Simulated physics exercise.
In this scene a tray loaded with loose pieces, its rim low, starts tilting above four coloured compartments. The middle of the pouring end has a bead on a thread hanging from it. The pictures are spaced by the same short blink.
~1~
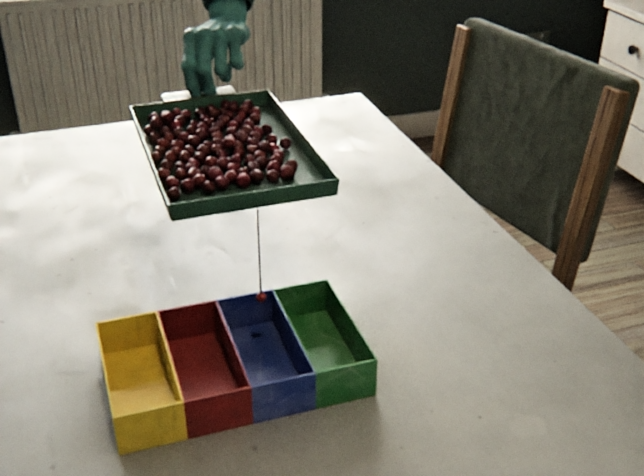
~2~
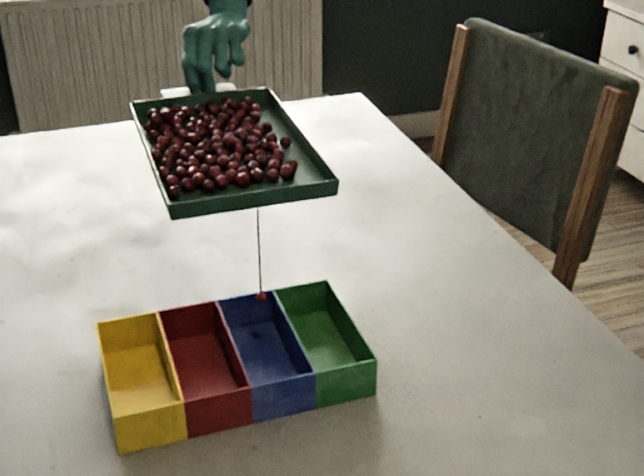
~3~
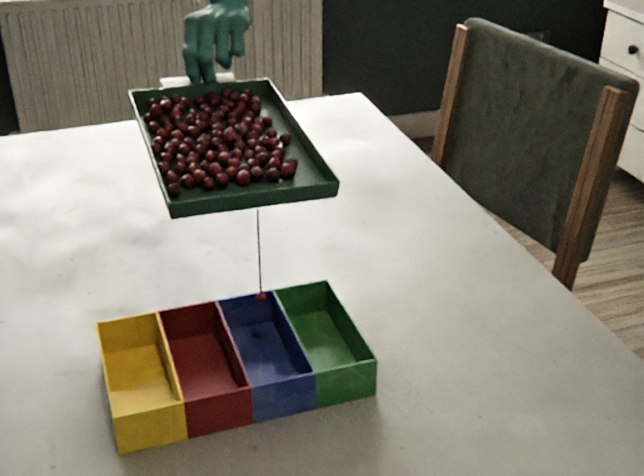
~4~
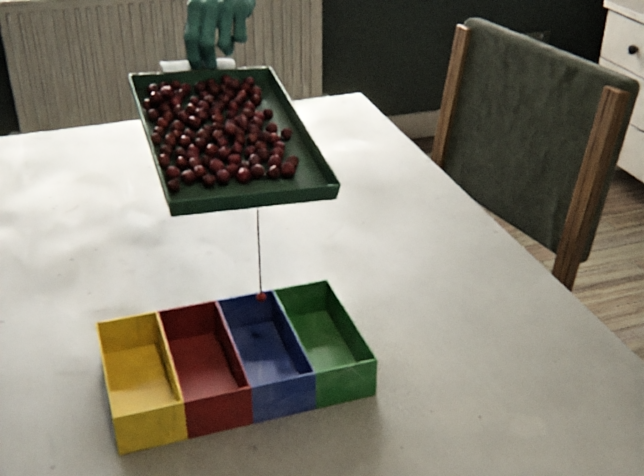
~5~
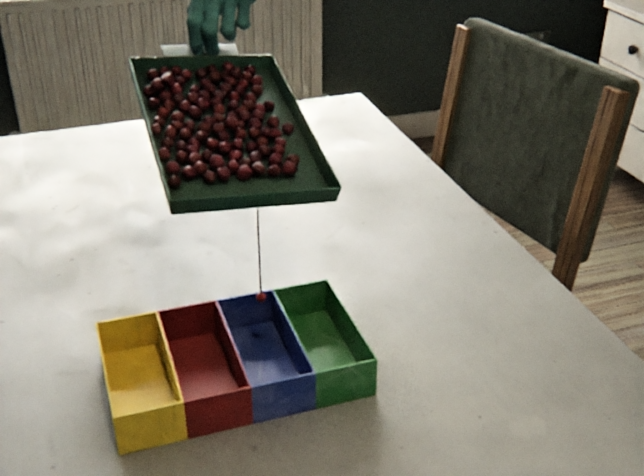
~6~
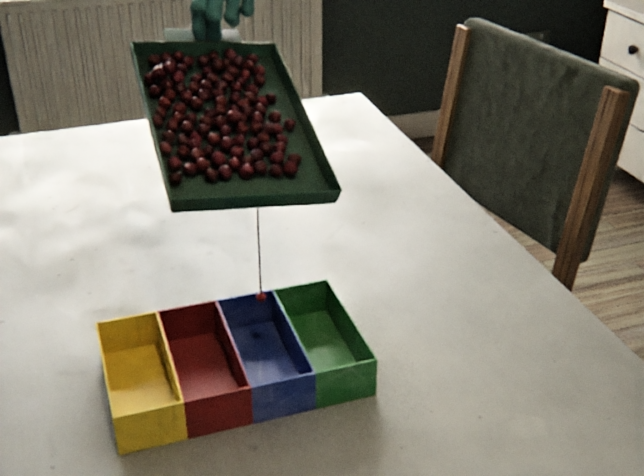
Above a table with four coloured compartments, a gloved hand steadily tilts a tray of dark-red cherries.
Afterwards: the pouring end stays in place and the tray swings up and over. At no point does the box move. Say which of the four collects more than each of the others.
The green one collects the most.
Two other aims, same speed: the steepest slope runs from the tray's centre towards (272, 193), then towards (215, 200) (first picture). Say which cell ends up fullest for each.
The green cell, then the red cell.
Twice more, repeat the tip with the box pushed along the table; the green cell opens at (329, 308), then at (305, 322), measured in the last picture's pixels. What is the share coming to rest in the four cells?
Roughly 50% on the first try and 40% on the second.
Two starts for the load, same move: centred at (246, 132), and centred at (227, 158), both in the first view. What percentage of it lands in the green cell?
About 30 % and 30 %.
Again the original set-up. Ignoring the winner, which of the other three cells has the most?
Ranked second: Blue.
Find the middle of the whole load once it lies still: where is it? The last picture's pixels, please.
Near (346, 365), more or less.
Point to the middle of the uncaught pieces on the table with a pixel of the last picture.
Near (404, 366).
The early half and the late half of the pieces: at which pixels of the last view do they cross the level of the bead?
About (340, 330), and after that about (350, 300).
Soon, tray tipped steeply; all on the tray.
A while on, tray tipped past a quarter turn; all on the tray.
Towards the end, tray tipped past a quarter turn; about a third in the green cell; about a quarter in the blue cell; about half falling or outside the box.
Finally, tray tipped past a quarter turn; about a third in the green cell; about a quarter in the blue cell; none in the yellow cell; none in the red cell; about half outside the box.
